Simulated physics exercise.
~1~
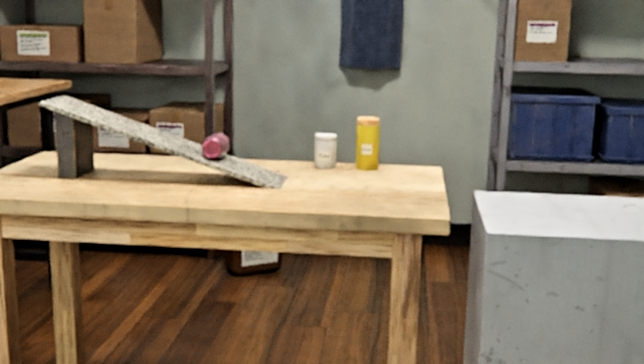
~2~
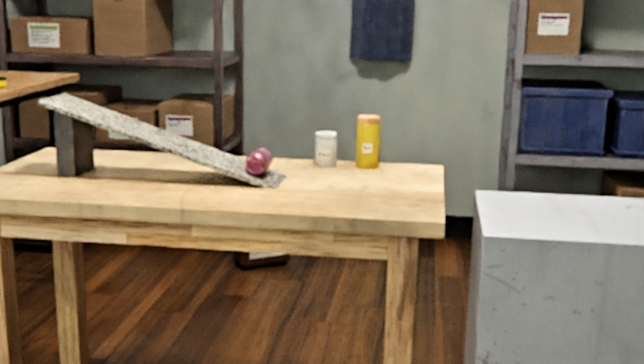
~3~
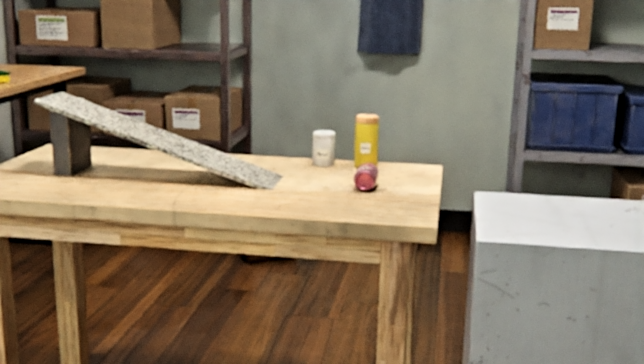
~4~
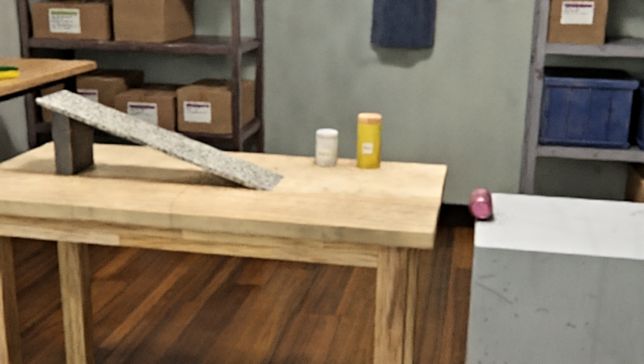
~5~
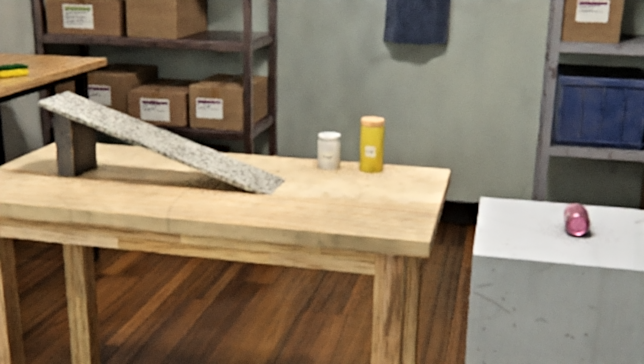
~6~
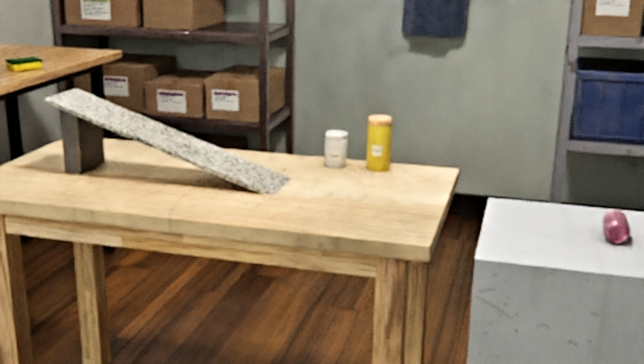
A pink can rolls on its side down a speckled grey ramp set on a light wooden table, seen from the front and slightly above in a storeroom with a wooden floor. A white jar and a taller yellow jar stand toward the right of the table, with shelves of boxes and blue bins behind. The can leaves the ramp, rolls rightward past the jars and crosses the gap to a lower grey block. It lands and rolls on, slowing toward the right, while the view drifts slightly. It ends on the block's top, both jars still standing.
